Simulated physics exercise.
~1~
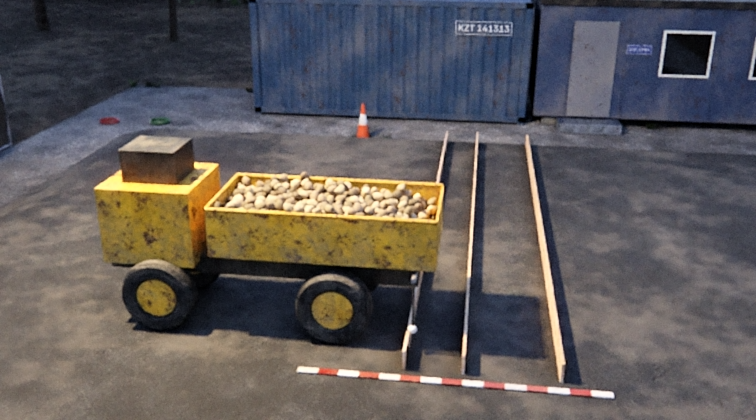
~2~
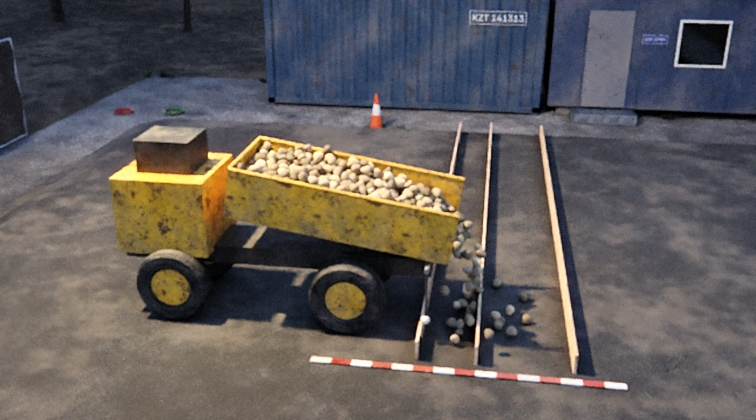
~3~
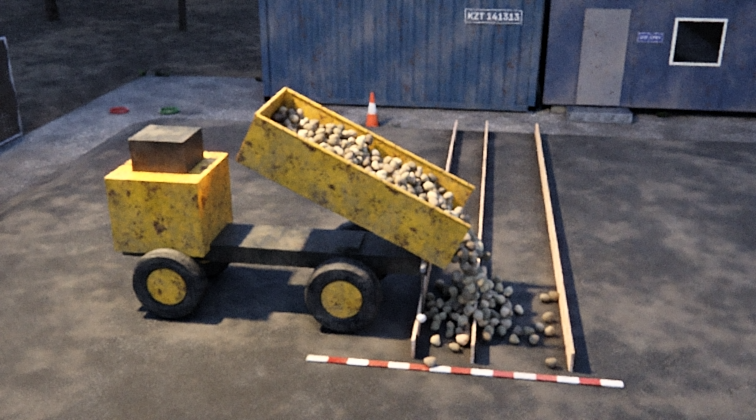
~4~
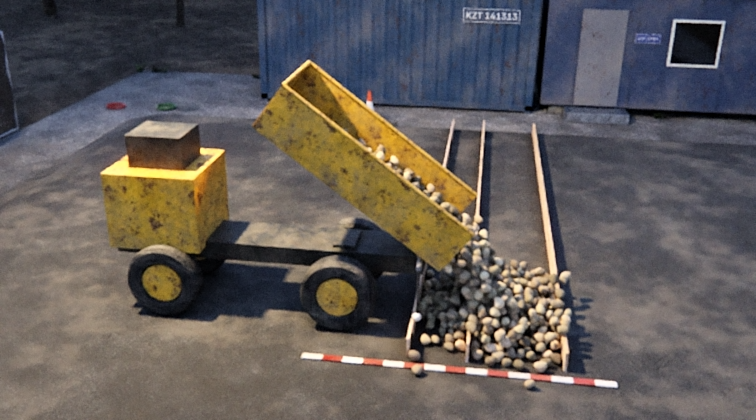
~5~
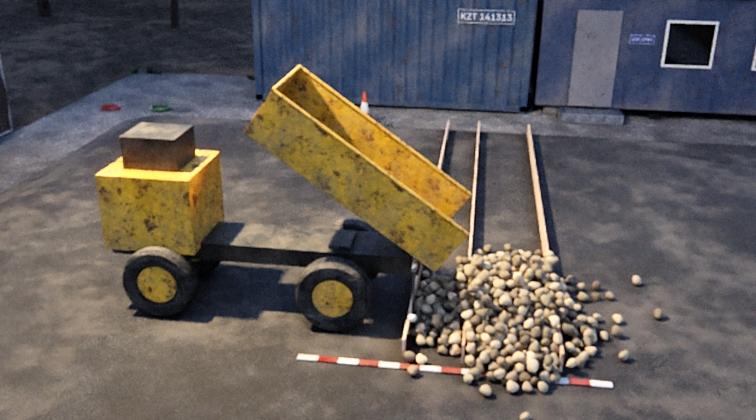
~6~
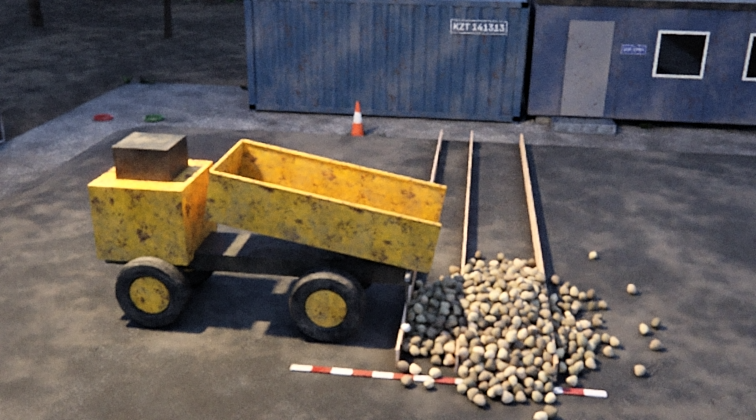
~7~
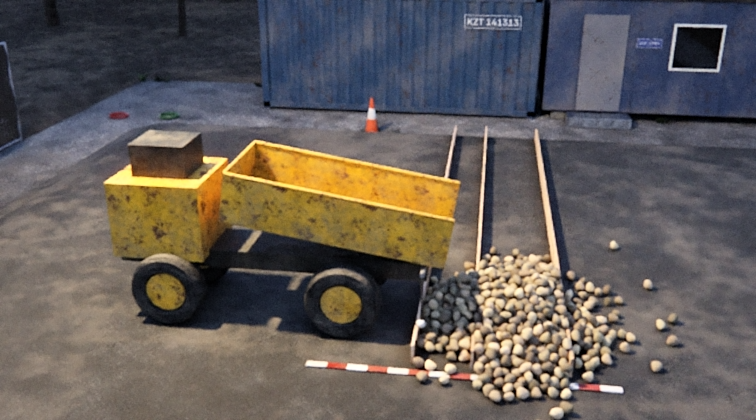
A yellow trailer tips its stones into a heap over planks, then lowers partway.
